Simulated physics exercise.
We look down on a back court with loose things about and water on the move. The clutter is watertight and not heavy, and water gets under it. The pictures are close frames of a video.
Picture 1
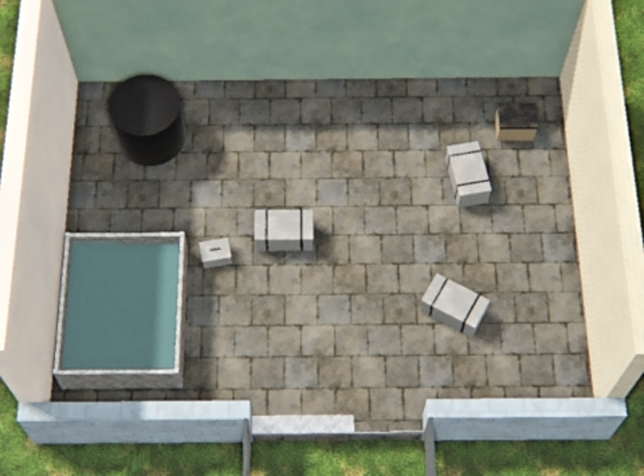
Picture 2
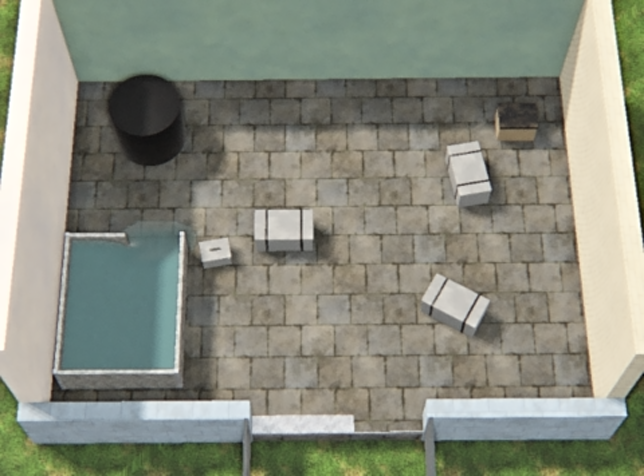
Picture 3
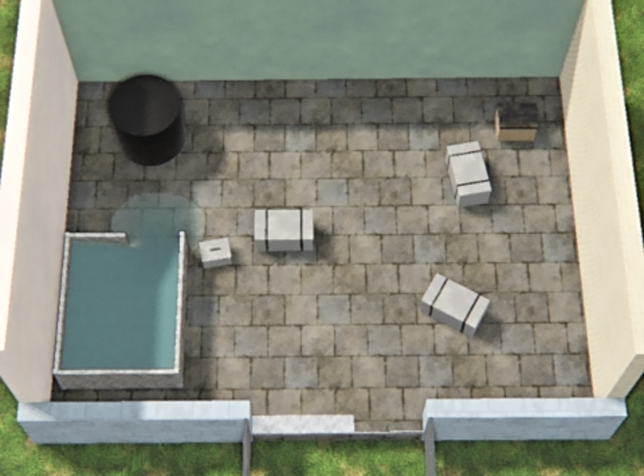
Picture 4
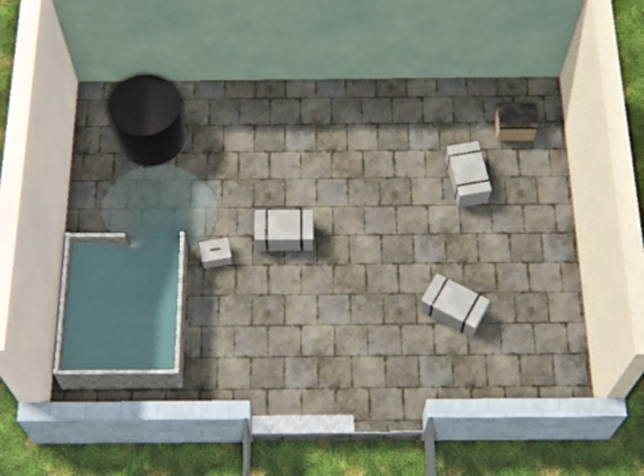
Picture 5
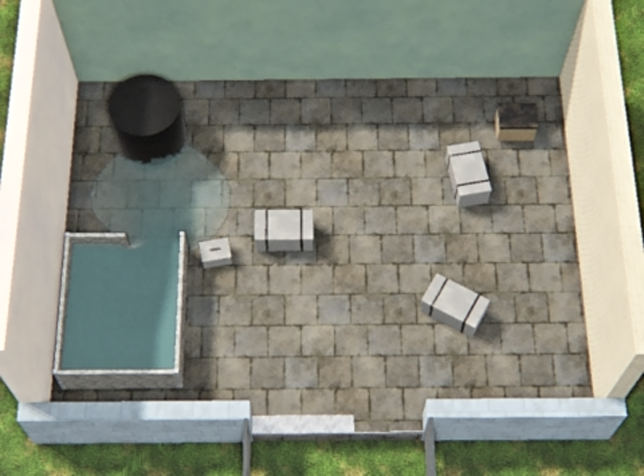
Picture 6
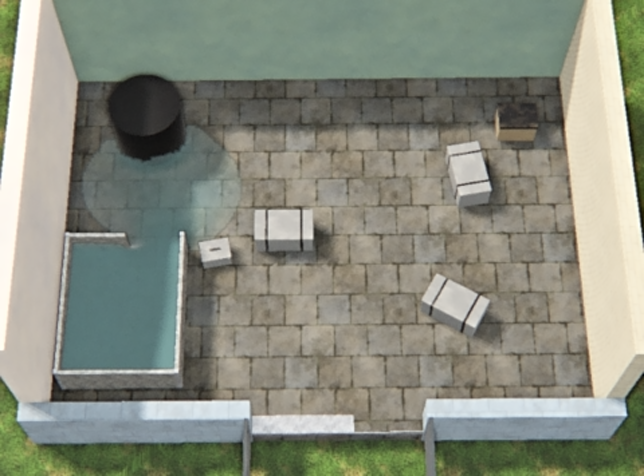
Water poured through a gap that opened in the back wall of the pool on the left and spread in a widening sheet toward the black barrel, while the pale boxes on the paving stayed still.
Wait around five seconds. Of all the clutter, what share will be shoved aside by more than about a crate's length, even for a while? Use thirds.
It is less than a third.
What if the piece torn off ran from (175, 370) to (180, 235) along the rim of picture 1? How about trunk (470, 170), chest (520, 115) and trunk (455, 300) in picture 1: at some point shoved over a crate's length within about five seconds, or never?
One after the other: Short of that, no, moved that far.
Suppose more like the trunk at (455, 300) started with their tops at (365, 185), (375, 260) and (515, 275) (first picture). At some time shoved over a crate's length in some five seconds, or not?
In turn: Short of that, never so far, under that.
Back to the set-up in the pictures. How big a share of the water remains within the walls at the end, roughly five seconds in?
Some 100 per cent.
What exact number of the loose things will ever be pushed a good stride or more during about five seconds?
I count 0.
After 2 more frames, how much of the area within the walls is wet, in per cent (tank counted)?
Close to 20 %.
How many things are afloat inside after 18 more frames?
I count 0.
A moment on, 0 of 5 are well off their spots; 0 afloat.
Next, 0 of 5 are well off their spots; 0 afloat.
Later, 0 of 5 are well off their spots; 0 afloat.
In the end, 0 of 5 are well off their spots, and 0 have been at some point; 0 afloat.
